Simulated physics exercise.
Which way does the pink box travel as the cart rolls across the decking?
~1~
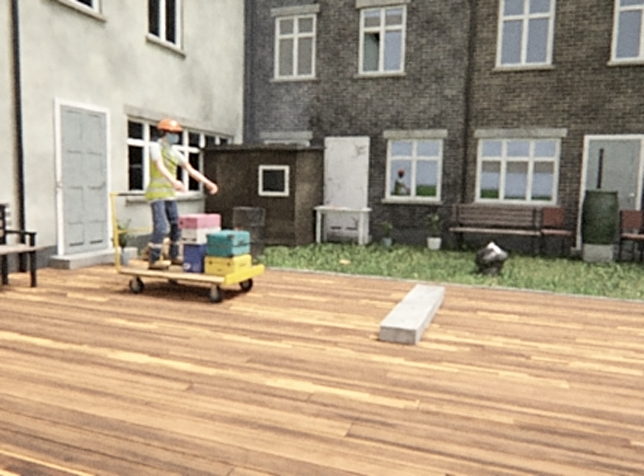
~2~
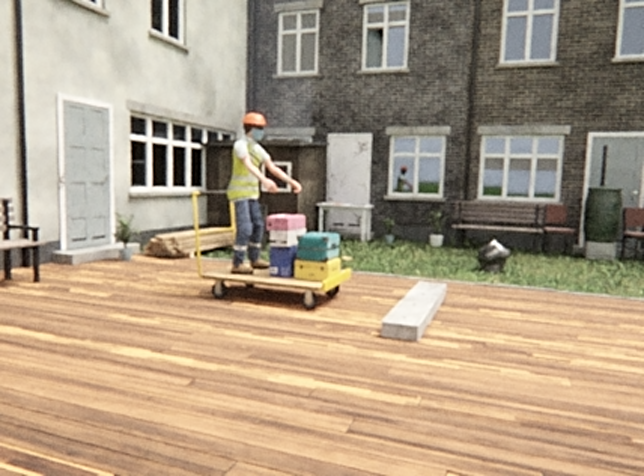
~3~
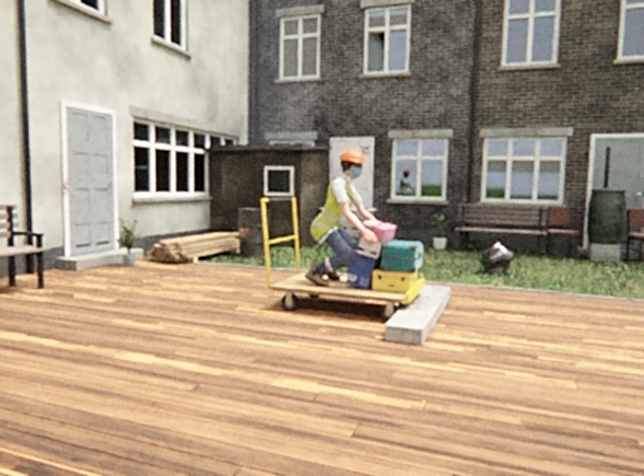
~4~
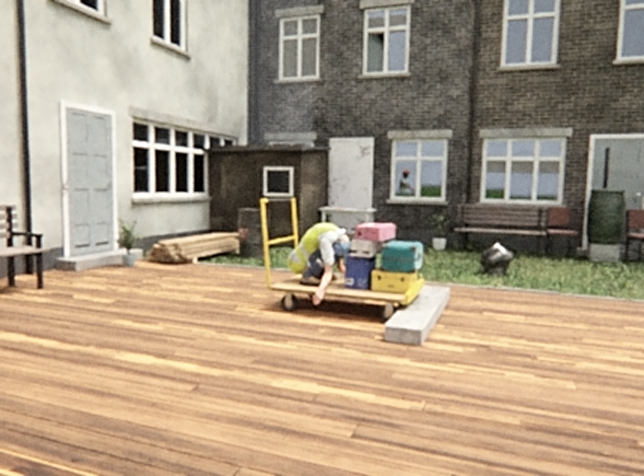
The pink box travels to the right, riding along with the cart.
A flat yellow cart carrying a person in an orange helmet and a stack of colourful boxes rolled right across wooden decking and stopped against a pale kerb, where the rider sank down and ended slumped behind the boxes, which stayed aboard.
